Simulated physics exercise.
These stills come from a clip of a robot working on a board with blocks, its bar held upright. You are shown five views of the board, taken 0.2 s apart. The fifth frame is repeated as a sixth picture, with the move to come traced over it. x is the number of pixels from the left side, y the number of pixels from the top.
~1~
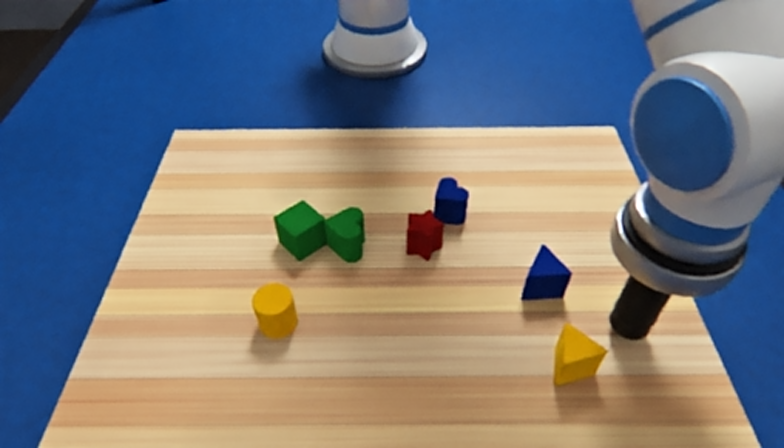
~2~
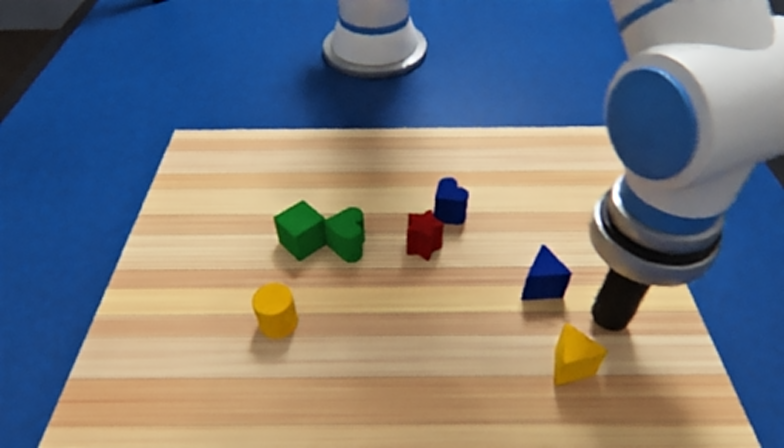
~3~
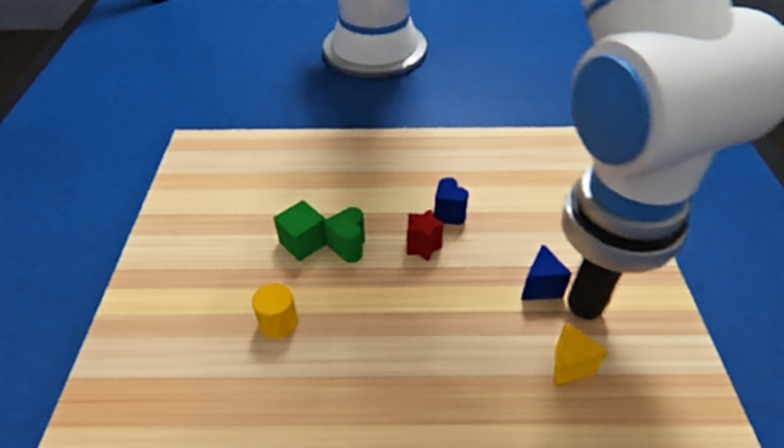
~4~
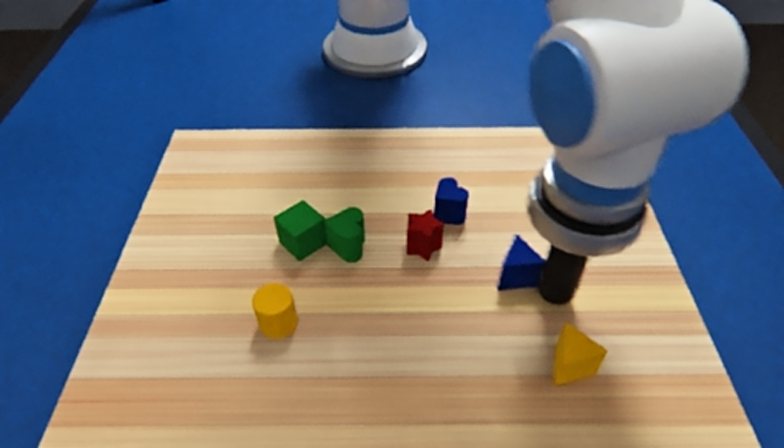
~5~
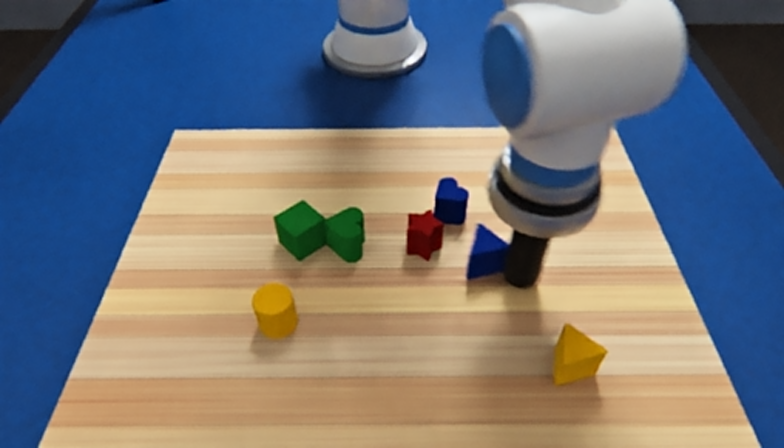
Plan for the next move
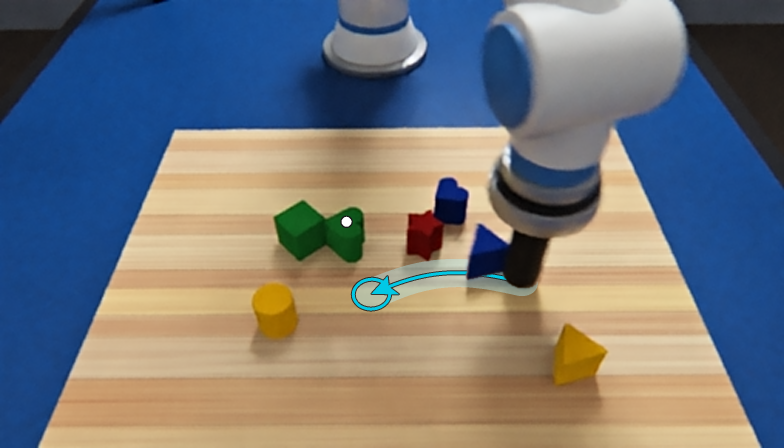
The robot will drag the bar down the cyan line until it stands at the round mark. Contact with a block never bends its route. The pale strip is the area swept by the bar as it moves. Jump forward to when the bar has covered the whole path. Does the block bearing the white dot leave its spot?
That would be a no.
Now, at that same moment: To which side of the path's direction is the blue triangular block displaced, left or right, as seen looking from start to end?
Taking start-to-end as forward, the block's sideways shift goes to the right.
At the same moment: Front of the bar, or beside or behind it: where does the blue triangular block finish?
I'd say the blue triangular block has slipped off and sits beside or behind the bar.
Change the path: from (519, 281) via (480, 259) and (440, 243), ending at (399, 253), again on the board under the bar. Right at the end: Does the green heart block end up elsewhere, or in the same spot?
In the end it has been moved.
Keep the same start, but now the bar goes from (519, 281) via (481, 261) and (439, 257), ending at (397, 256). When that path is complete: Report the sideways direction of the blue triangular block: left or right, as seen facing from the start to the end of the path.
Its sideways move is to the right.
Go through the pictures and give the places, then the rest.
The first picture shows lower end of the bar (629, 324), tops of blocks, green heart block (347, 222), red star block (424, 222), blue triangular block (548, 264).
The second picture shows bar (610, 316), blocks as before.
The third picture shows bar (586, 305), blocks as before.
The fourth picture shows bar (556, 291), blue triangular block (522, 253).
The fifth picture shows bar (521, 275), green heart block (347, 222), red star block (424, 222), blue triangular block (487, 240).
The drawn path runs from (519, 281) over (468, 273) and (419, 277) to (372, 294); the dot is on the green heart block.
The first path, step by step. One third of the way, bar (469, 267); red star block (421, 220), turned 10° anticlockwise; blue triangular block (451, 227).
Two thirds of the way, bar (418, 271); red star block (418, 218), turned 15° anticlockwise; blue triangular block (447, 224).
At the end, bar (371, 288); green heart block not moved; red star block (418, 218), turned 15° anticlockwise; blue triangular block (447, 224).
